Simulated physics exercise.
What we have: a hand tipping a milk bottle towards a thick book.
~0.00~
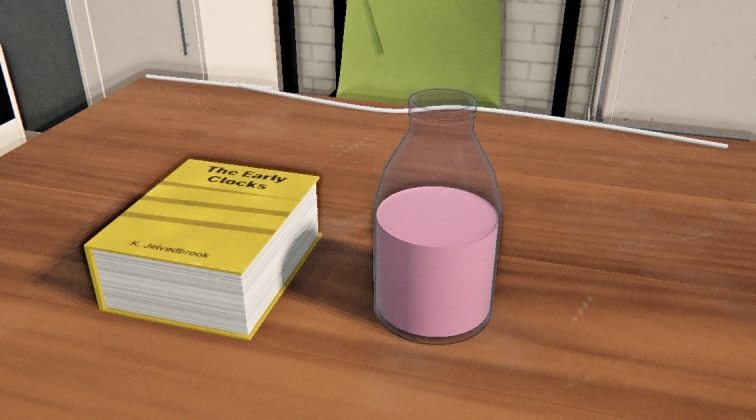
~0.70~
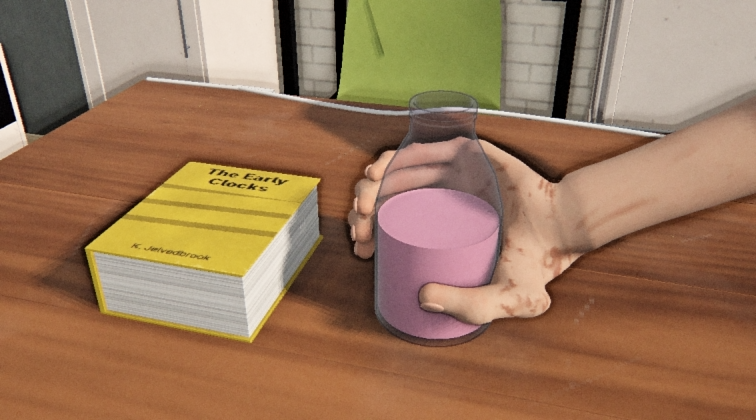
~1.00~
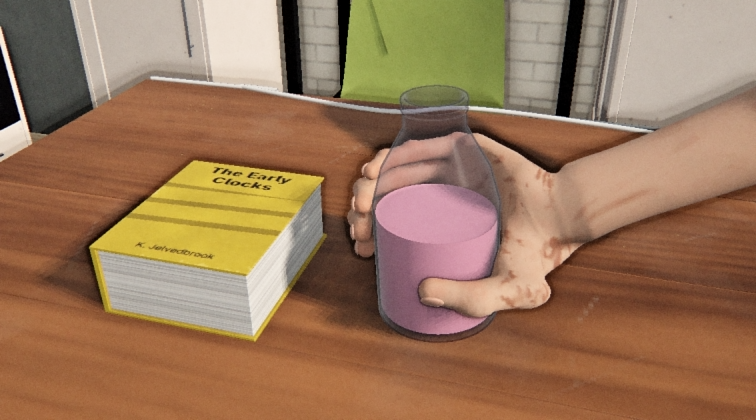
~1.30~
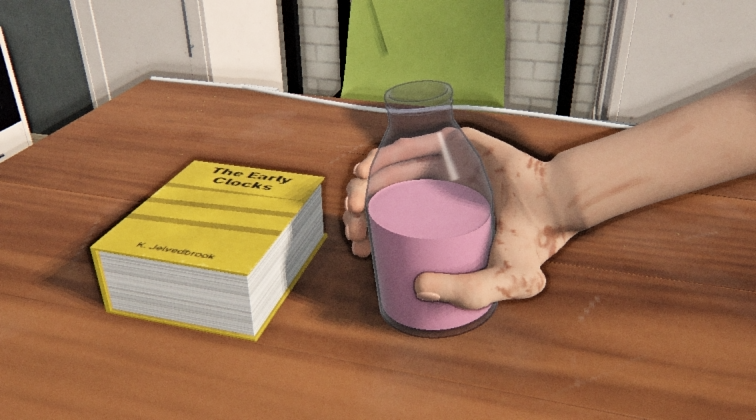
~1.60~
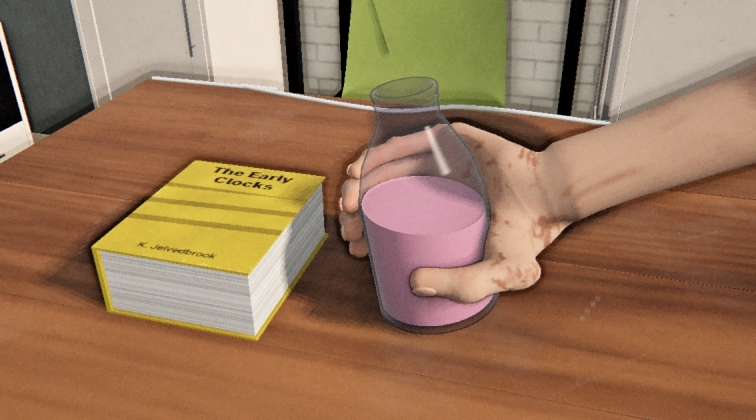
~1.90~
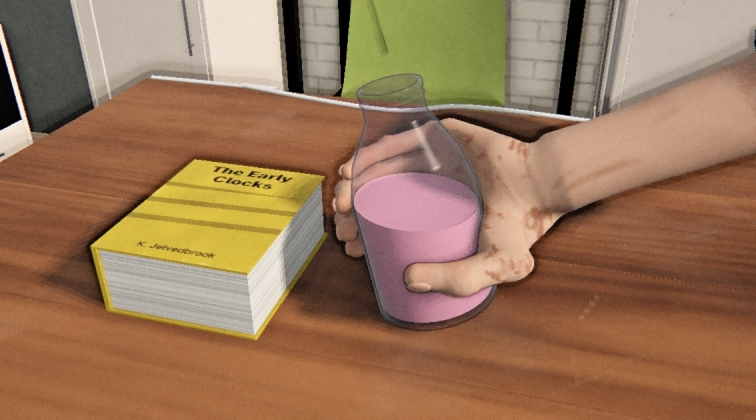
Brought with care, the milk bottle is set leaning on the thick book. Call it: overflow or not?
Called: No overflow.
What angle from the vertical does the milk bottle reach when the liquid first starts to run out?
75° or so.
Around 2.5 s, the milk bottle leans by about 30°; none is lost.
Around 3.1 s, the milk bottle leans by about 45°; none is lost.
Around 4.5 s, the milk bottle leans by about 50°, against the thick book; none is lost.
